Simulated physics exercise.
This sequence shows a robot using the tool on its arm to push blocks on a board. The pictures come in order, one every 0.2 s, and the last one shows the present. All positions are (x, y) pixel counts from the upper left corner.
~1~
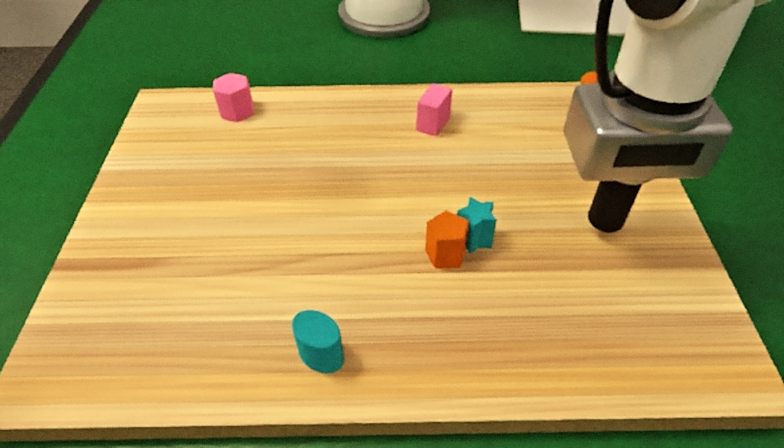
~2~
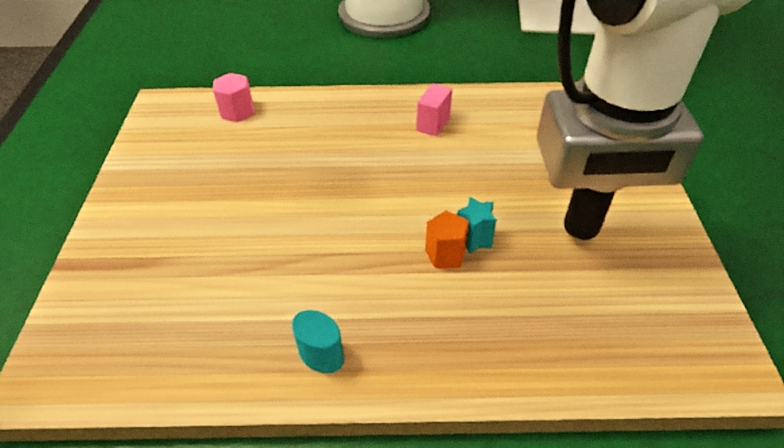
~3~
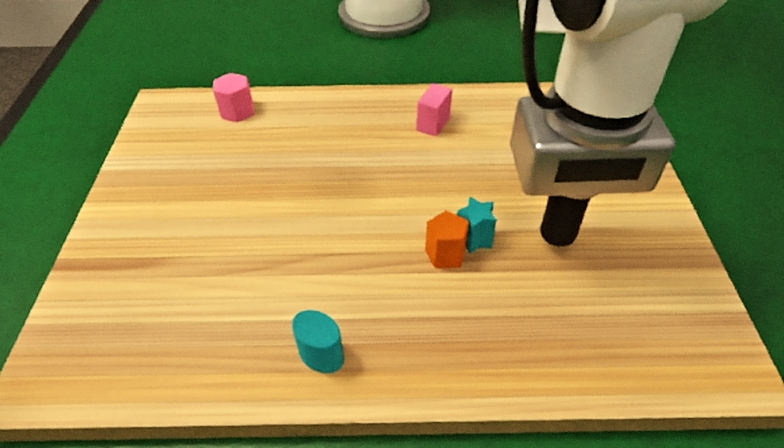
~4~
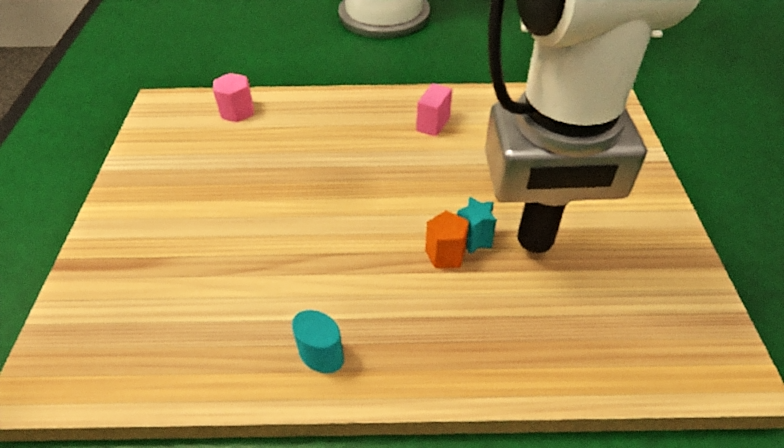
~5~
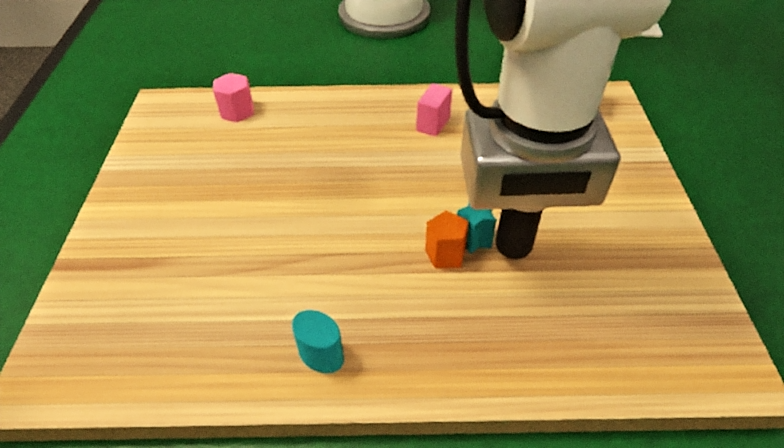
On a wooden board over a green surface, a robot arm with a black tool slides left and slightly nearer the viewer, coming close beside a turquoise star and an orange block, while all the blocks stay still.
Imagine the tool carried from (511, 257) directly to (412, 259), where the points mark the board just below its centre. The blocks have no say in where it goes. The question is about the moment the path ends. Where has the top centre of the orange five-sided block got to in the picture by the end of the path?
The spot you're after is about (376, 222) in the image.
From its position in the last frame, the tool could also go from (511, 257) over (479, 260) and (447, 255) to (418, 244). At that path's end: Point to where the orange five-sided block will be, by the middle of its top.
I predict (382, 211).
The first path, step by step. Halfway along, tool at (463, 247); orange five-sided block at (427, 225); turquoise star at (467, 205), turned 25° clockwise.
At the end, tool at (412, 248); orange five-sided block at (376, 222); turquoise star at (466, 205), turned 35° clockwise.
